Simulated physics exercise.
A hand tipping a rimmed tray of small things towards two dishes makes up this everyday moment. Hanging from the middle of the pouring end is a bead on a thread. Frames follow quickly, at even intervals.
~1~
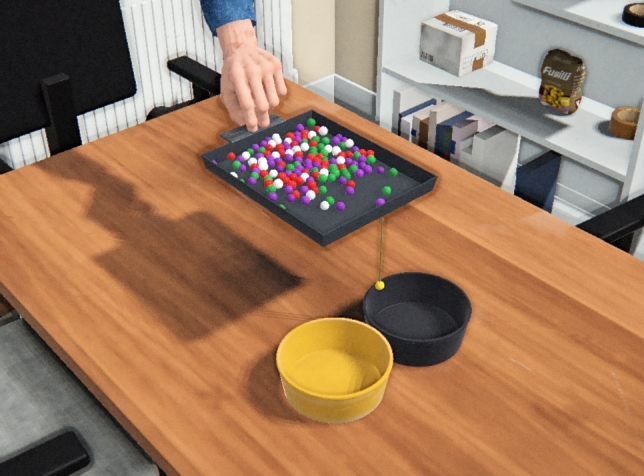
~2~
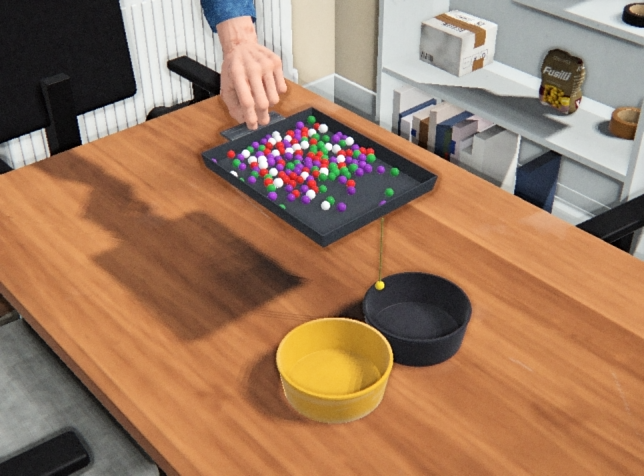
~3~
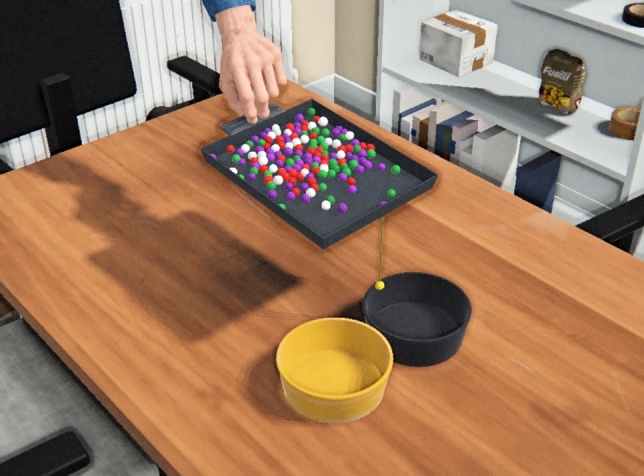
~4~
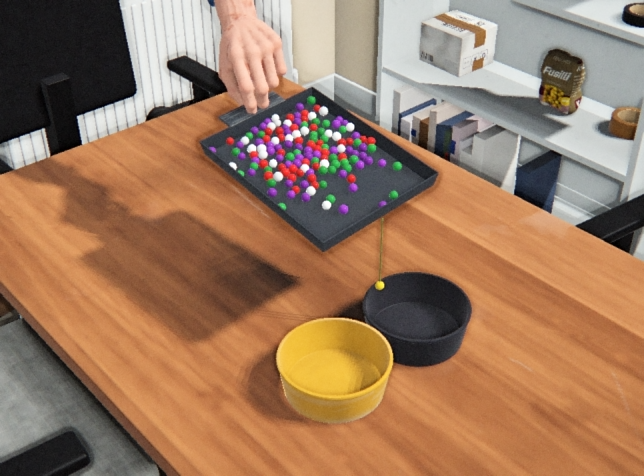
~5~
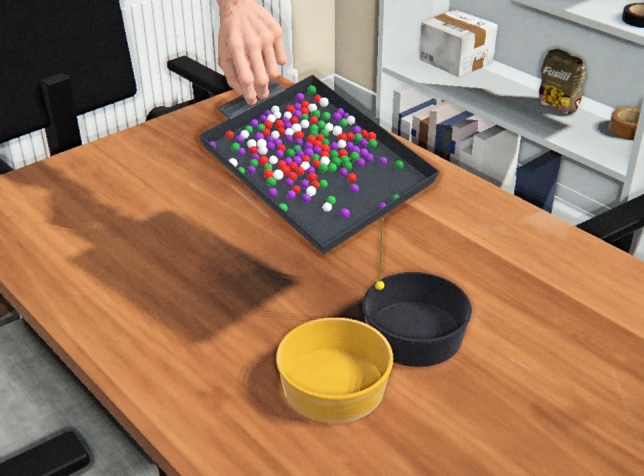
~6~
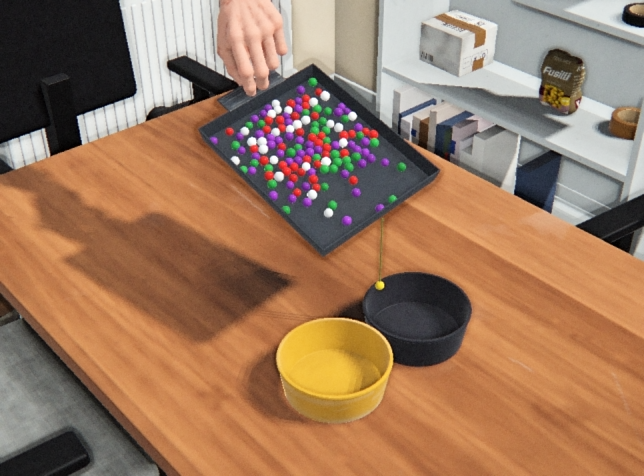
A hand gradually tilting a dark tray of colourful beads above yellow and black dishes, the beads starting to shift.
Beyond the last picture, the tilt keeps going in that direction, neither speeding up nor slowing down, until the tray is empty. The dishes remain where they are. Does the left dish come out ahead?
Yes.
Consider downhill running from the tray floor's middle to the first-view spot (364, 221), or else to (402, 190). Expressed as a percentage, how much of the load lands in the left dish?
For the first it's near 50 %, for the second near 0 %.
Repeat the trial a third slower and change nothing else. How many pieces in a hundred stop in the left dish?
Roughly 90 in a hundred.
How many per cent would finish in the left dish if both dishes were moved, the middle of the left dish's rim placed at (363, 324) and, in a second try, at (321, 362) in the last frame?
Trial 1 about 80 %, trial 2 about 70 %.
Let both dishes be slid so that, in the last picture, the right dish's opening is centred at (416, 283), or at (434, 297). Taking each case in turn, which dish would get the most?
First try: The leftmost dish. Second try: The leftmost dish.
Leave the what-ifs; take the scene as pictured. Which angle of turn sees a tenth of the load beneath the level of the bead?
About 65°.
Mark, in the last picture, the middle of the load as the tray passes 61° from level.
I'd mark it close to (331, 232).
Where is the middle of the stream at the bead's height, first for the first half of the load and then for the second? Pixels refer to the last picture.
I'd place the first part at (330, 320) and the rest at (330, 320).
Just after the last frame, tray tipped steeply; the larger part on the tray; about a tenth in the left dish; about a tenth in the air.
A moment on, tray tipped right over; roughly a quarter on the tray; roughly two thirds in the left dish; just a few in the right dish; just a few outside both; about a tenth in the air.
Further on, tray tipped past a quarter turn; the larger part in the left dish; just a few in the right dish; about a tenth outside both.
When it is over, tray tipped past a quarter turn; the larger part in the left dish; just a few in the right dish; about a tenth outside both.
